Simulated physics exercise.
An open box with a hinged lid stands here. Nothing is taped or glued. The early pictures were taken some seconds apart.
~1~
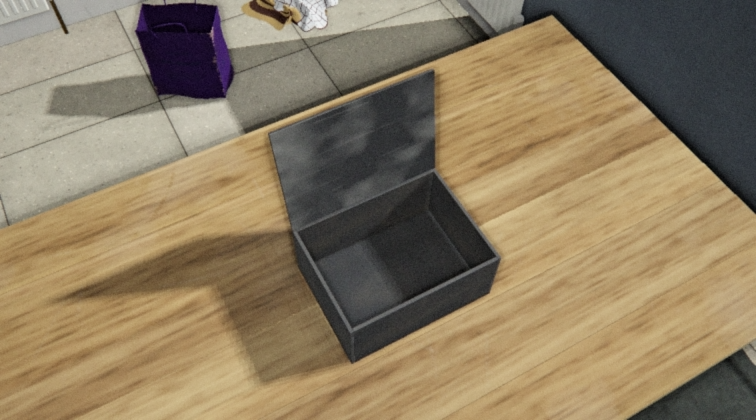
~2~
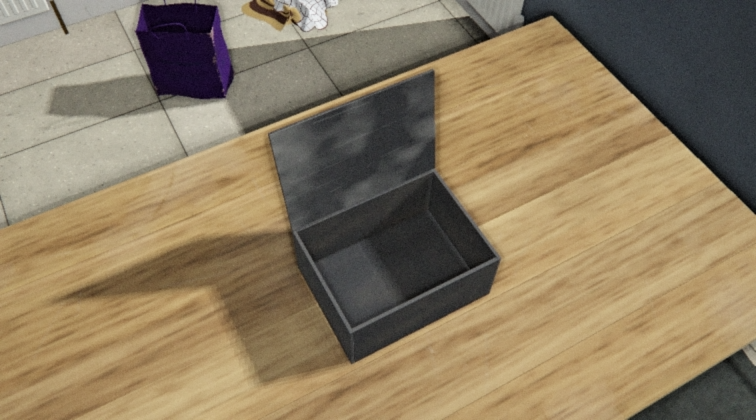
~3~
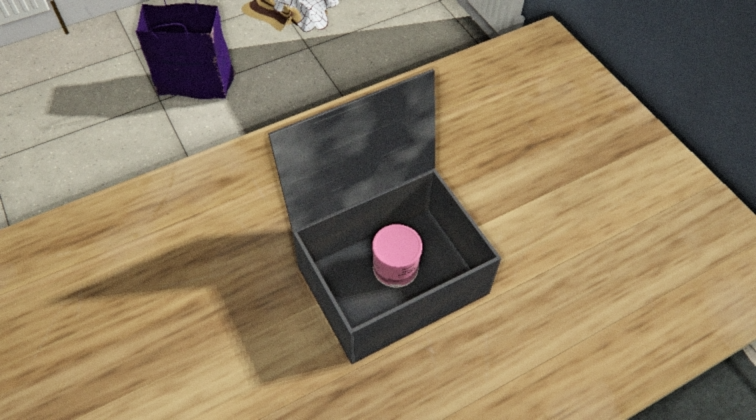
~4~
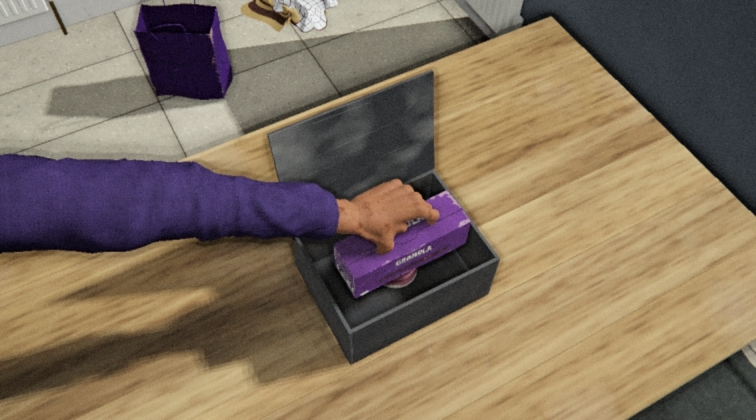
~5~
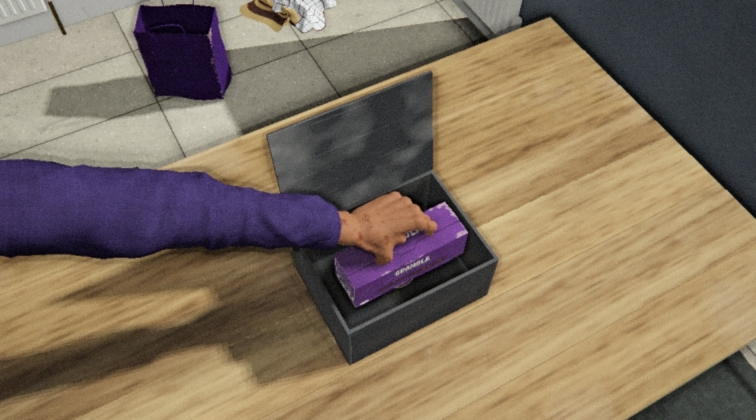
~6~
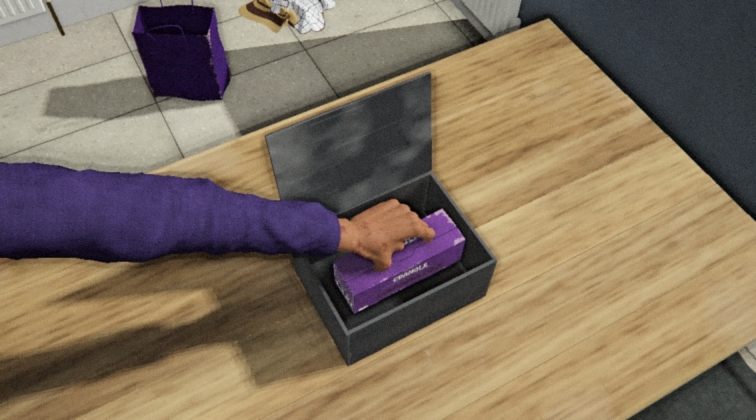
On a wooden table, an open dark box with a hinged lid sat empty, then a pink tin appeared inside, and a purple-sleeved arm lowered a purple carton into the box, keeping hold of it.
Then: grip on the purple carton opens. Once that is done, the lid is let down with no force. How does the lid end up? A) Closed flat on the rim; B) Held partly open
The answer is A.
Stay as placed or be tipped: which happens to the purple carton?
Simply put, the purple carton gets tilted.
Then, 0.50 s later than the last frame, purple carton on its side near (410, 298).
Then, 1.40 s later than the last frame, lid 72° above the rim; purple carton on its side near (412, 297).
Then, 1.80 s later than the last frame, lid 40° above the rim; purple carton on its side near (412, 297).
Then, 2.10 s later than the last frame, lid 8° above the rim; purple carton on its side near (412, 297).
When it is over, lid shut; lying over in the box, purple carton; pink tin as before. End places, in pixels of the last picture, purple carton near (412, 297).
